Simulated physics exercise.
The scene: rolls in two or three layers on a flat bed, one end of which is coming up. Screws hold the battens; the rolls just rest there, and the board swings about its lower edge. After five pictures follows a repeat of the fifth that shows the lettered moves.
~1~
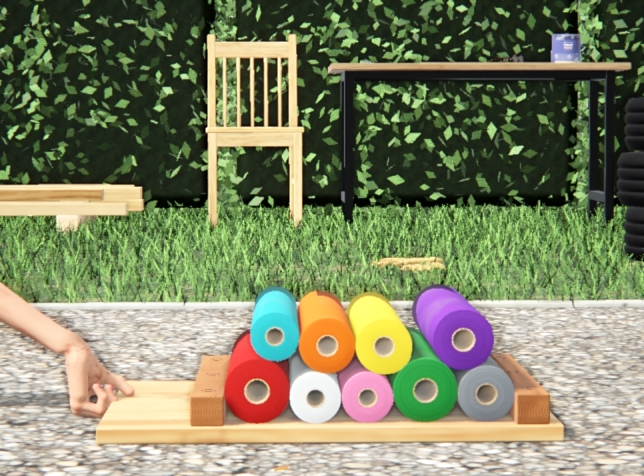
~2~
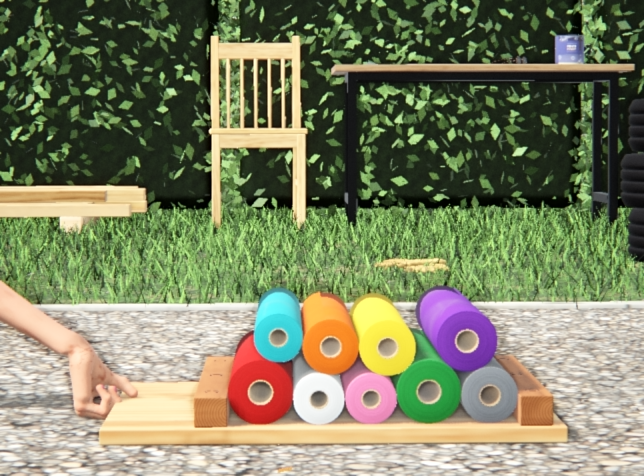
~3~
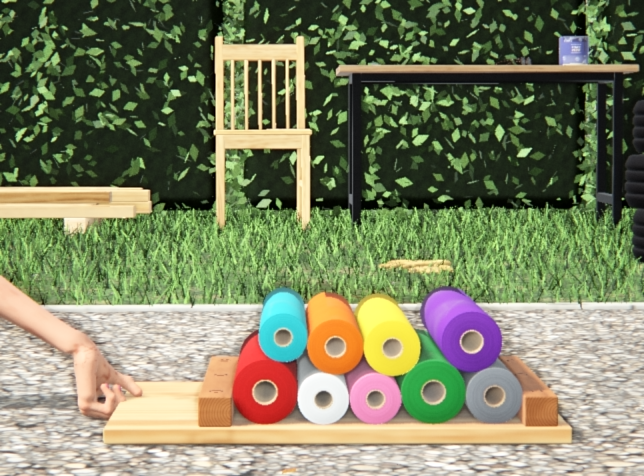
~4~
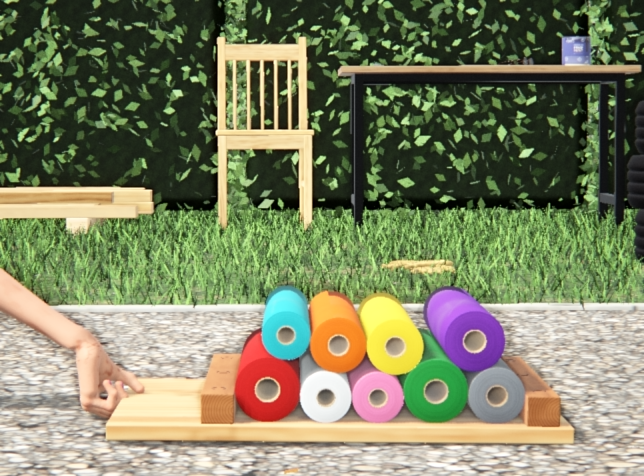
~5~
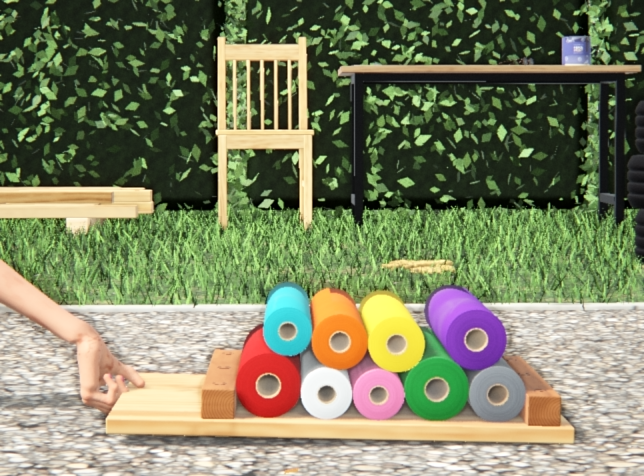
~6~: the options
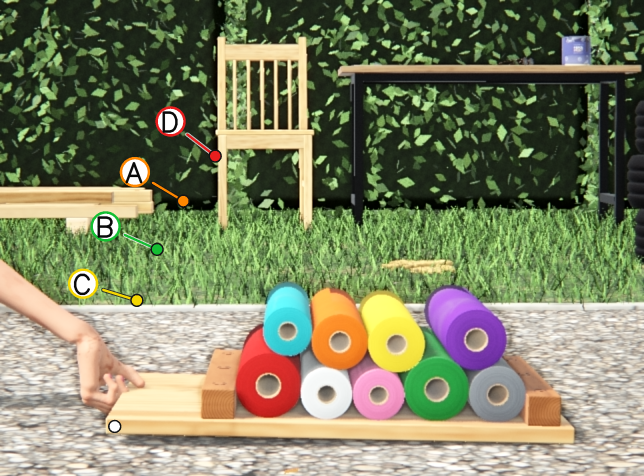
On a gravel path, a hand slightly raises the left end of a board holding coloured rolls.
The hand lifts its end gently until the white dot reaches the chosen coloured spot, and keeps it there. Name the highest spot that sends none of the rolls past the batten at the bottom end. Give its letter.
The answer is mark C.
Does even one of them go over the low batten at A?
Yes.
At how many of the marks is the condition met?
One of the four.
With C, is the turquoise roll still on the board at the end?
Yes.
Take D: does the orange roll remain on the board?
The orange roll: No.
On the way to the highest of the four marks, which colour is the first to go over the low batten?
It is the purple one.
On the marked copy, A at (184, 201); B at (157, 249); C at (137, 300); D at (215, 156); the white dot at (114, 426).
Taking C. A third of the way, board at 13°.
Two thirds of the way, board at 18°.
When it is over, board at 18°, none over the low batten.
As for the rest, A four over the low batten (purple, yellow, orange, turquoise); B one over the low batten (purple); D four over the low batten (purple, yellow, orange, turquoise).
